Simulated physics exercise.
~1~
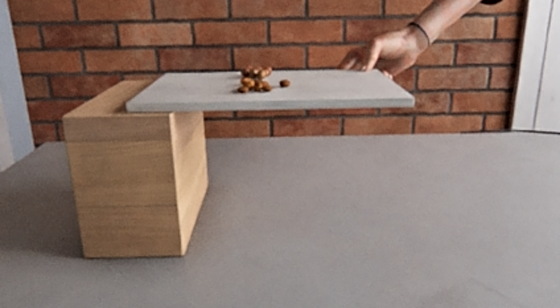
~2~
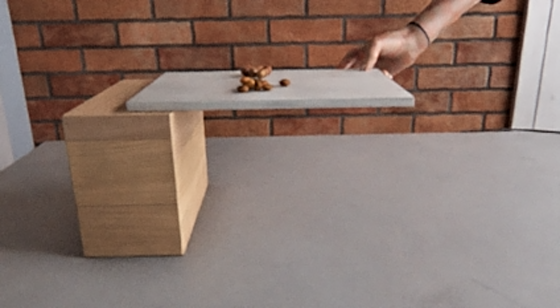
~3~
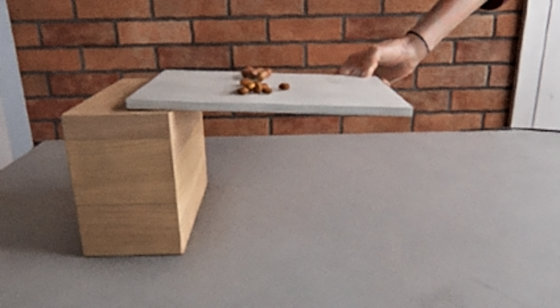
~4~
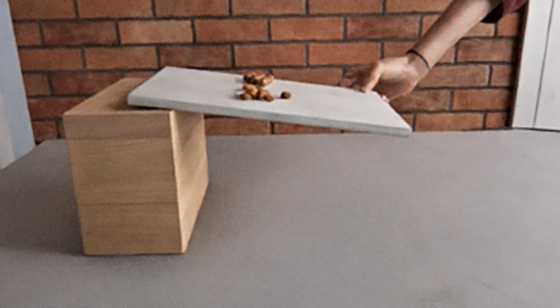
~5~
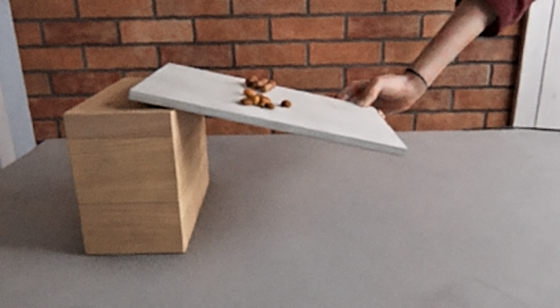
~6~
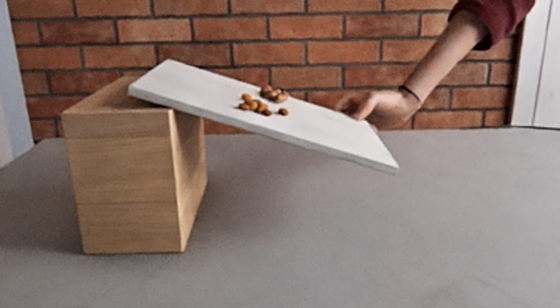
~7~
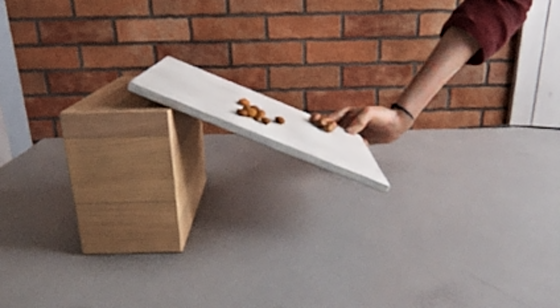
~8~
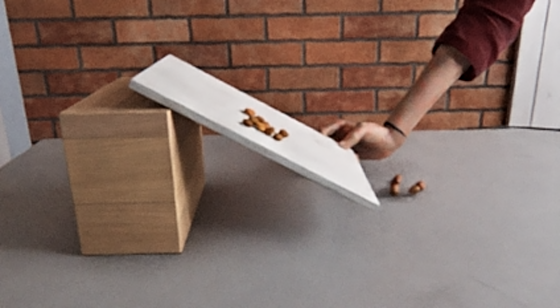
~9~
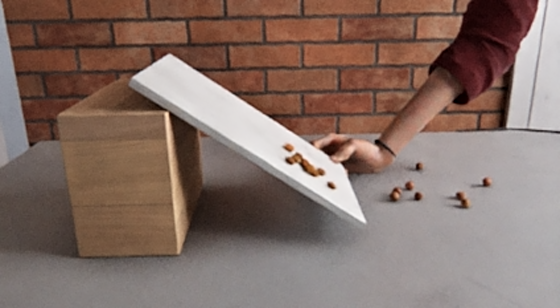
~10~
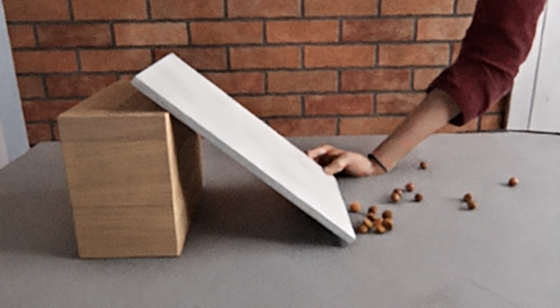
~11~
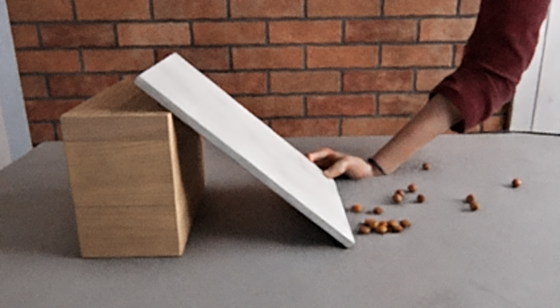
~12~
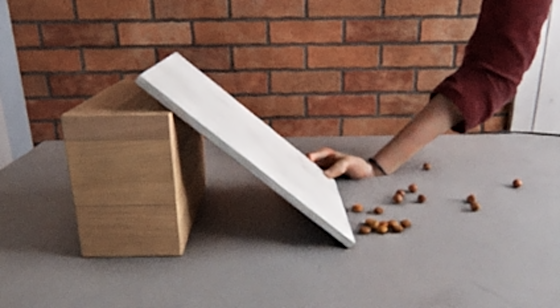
On a grey tabletop before a red brick wall, a pale board spans from a wooden block at left to a hand at right, with two small clusters of brown, nut-like pieces near its middle. The hand lowers its end, tilting the board down to the right. As the slope steepens, the back cluster slides off first and scatters across the table. The front cluster then slips down and tumbles off the lower edge. Finally the board rests as a ramp, the front pieces mostly gathered at its foot and the back ones spread farther right.
